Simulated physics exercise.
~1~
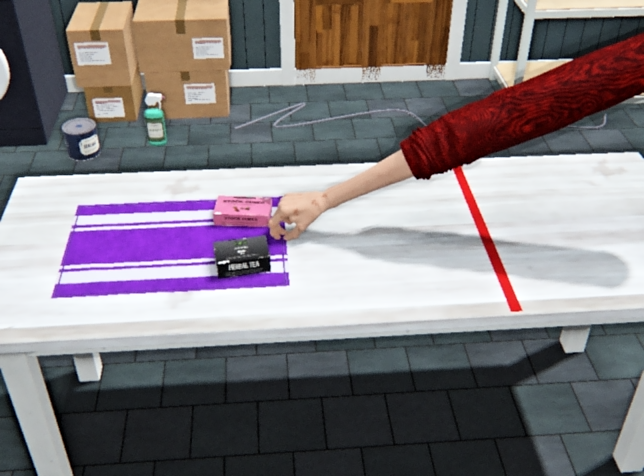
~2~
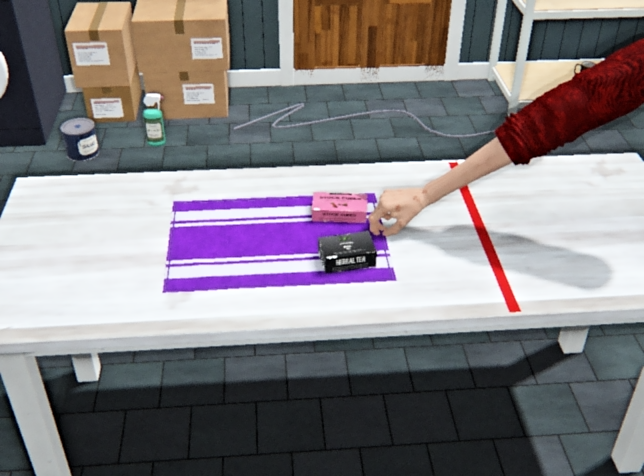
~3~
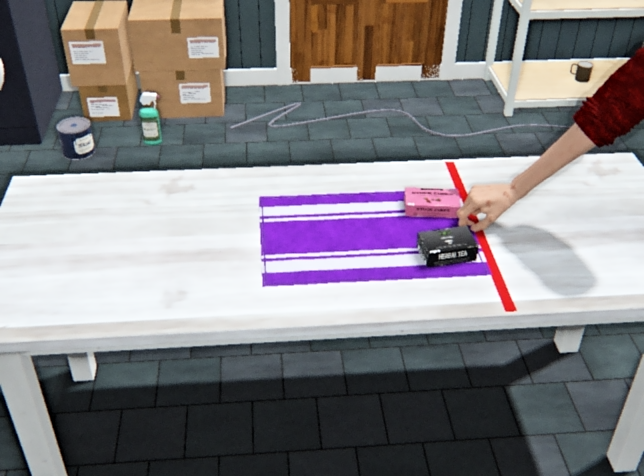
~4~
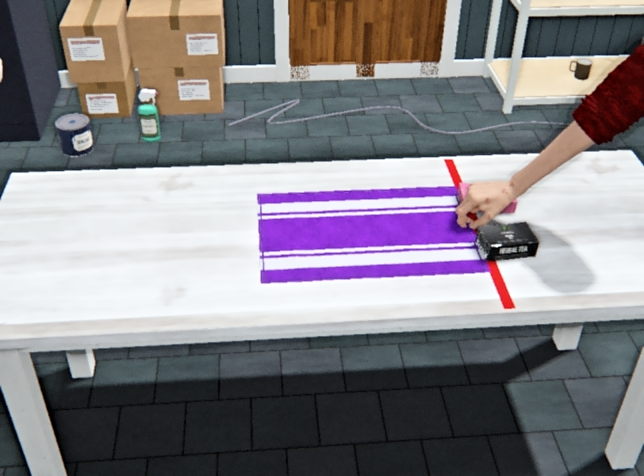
At first, a hand in a red sleeve grips the right edge of a purple and white striped place mat on a white table, with a pink packet and a black packet resting near that edge. The hand draws the mat to the right, and both packets ride along with it toward a red tape line. The mat reaches the tape and stops there. The packets keep going, sliding forward off the cloth. In the end, the mat's edge sits at the tape, while the black packet and the partly hidden pink packet lie ahead of it.
